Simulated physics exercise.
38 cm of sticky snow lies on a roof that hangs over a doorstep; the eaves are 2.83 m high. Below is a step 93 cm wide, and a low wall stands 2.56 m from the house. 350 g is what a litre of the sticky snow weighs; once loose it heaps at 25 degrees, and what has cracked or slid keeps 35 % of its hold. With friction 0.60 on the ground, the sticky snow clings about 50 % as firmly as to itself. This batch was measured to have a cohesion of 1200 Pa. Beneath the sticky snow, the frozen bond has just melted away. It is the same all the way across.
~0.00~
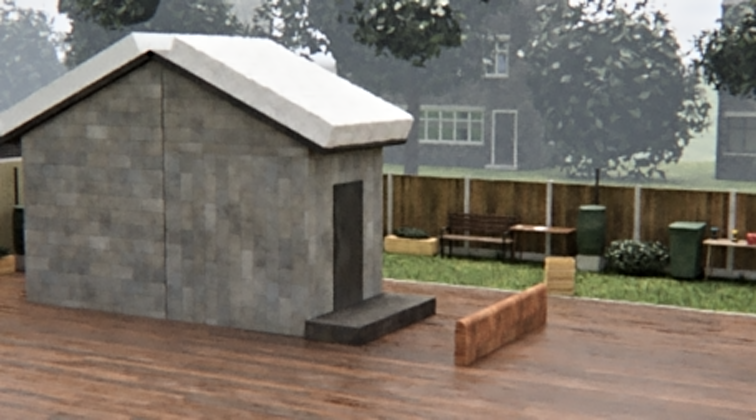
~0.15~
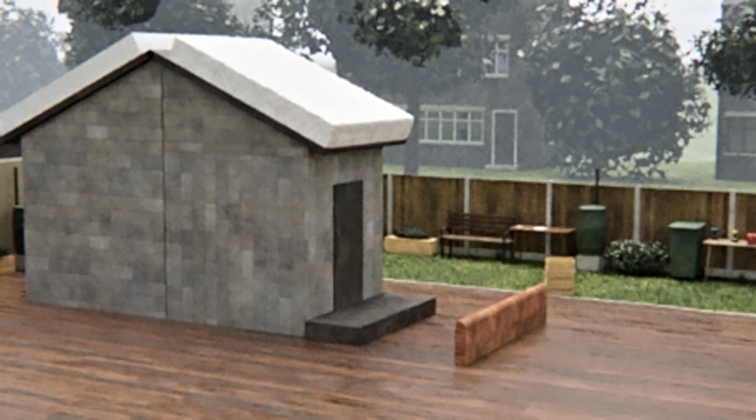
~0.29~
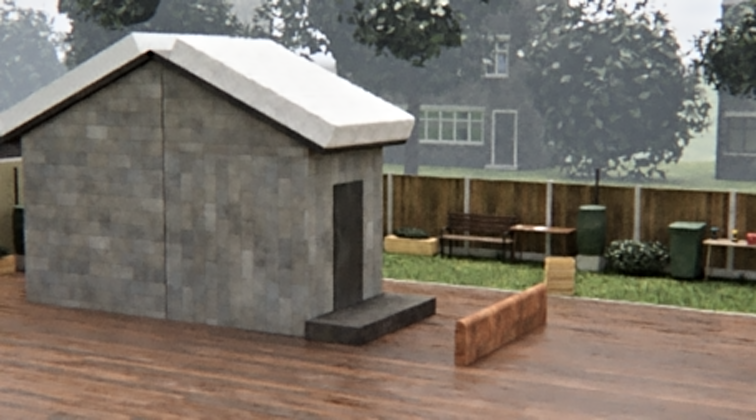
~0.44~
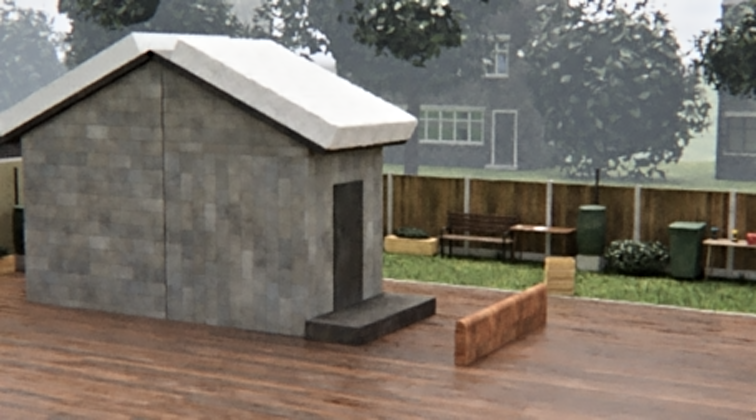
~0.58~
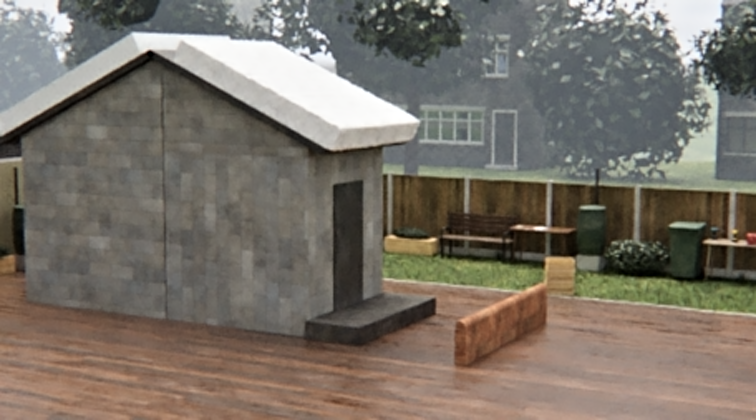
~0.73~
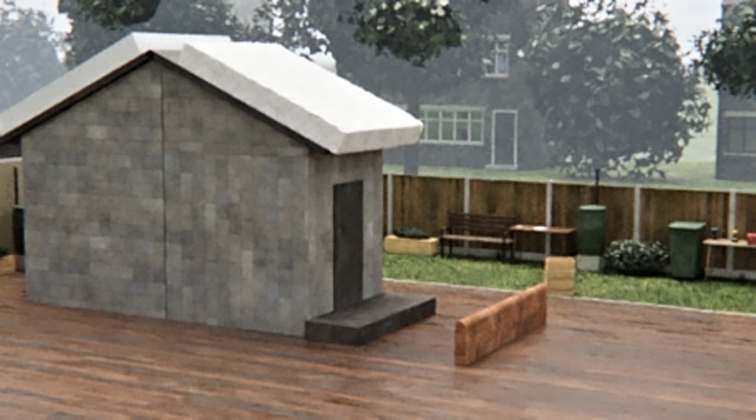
Thick white snow slipping very slightly down the right slope of a grey block hut's roof beside a wet wooden deck.
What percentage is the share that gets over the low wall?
2 %.
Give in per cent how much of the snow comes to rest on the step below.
Roughly 1 in a hundred.
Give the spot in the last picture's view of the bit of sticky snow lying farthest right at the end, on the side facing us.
Around pixel (515, 365).
After 1.14 s, 94 % is still on the roof and 0 % is past the low wall.
After 1.63 s, 74 % is still on the roof and 0 % is past the low wall.
After 2.11 s, 53 % is still on the roof and 0 % is past the low wall.
After 2.60 s, 14 % is still on the roof and 0 % is past the low wall.
After 4.40 s, at the end, none is still on the roof and 2 % is past the low wall.
